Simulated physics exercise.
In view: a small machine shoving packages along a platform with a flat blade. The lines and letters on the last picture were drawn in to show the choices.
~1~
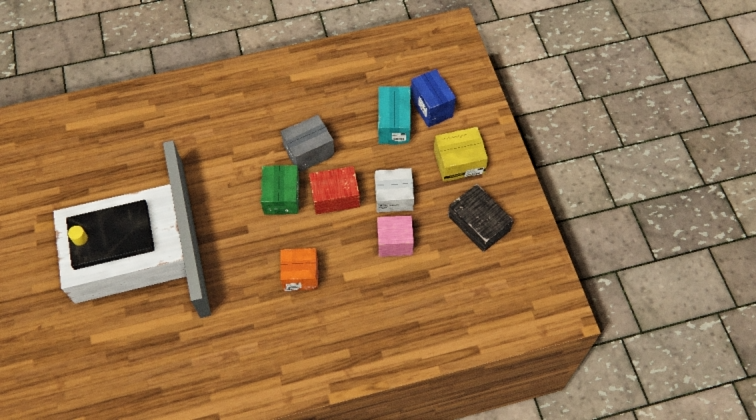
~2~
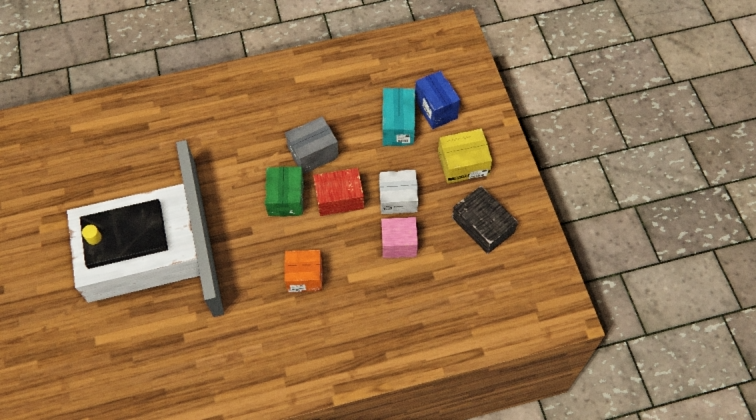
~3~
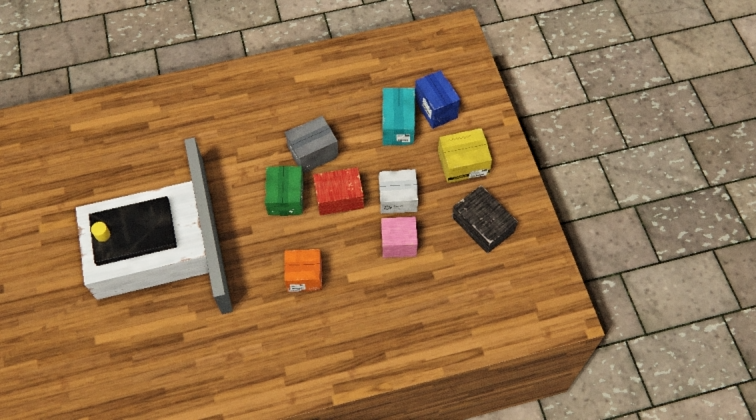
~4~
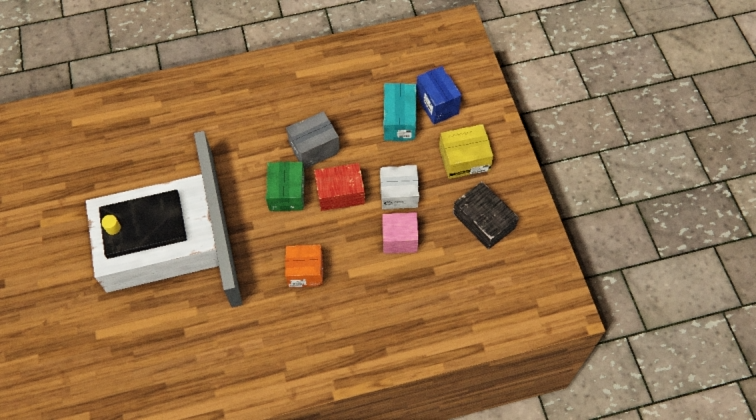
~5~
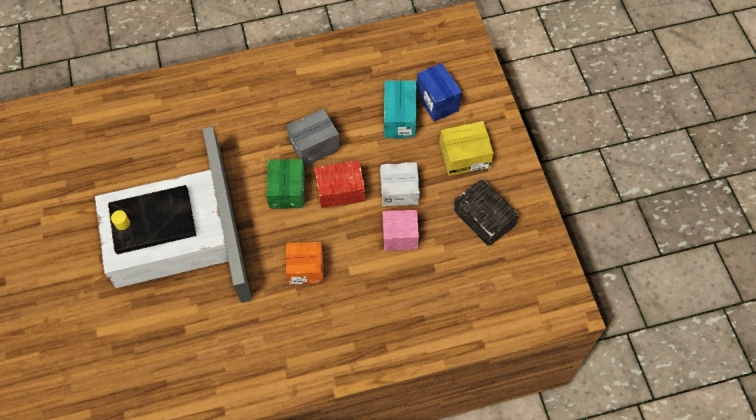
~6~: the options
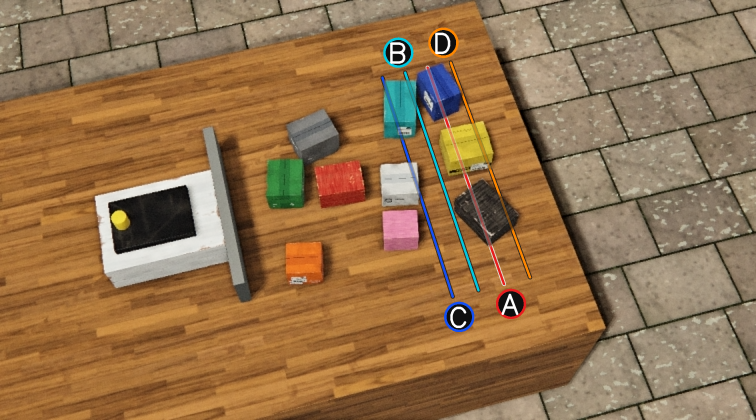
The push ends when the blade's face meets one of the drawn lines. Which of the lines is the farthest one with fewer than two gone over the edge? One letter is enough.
The farthest such stop is B.
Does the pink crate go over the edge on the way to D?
By then, yes.
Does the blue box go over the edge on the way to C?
By then, no.
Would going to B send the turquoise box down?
By then, no.
On the marked copy, A at (463, 169); B at (439, 174); C at (415, 180); D at (488, 163).
Taking B. A third of the way, robot (238, 198); orange parcel (342, 253); white box (408, 183).
Two thirds of the way, robot (318, 180); yellow parcel (497, 139); white box (483, 178).
When it is over, robot (375, 167); yellow parcel (529, 132); white box (535, 175); none fallen.
As for the rest, A drops three; C is within the limit but short; D drops six.
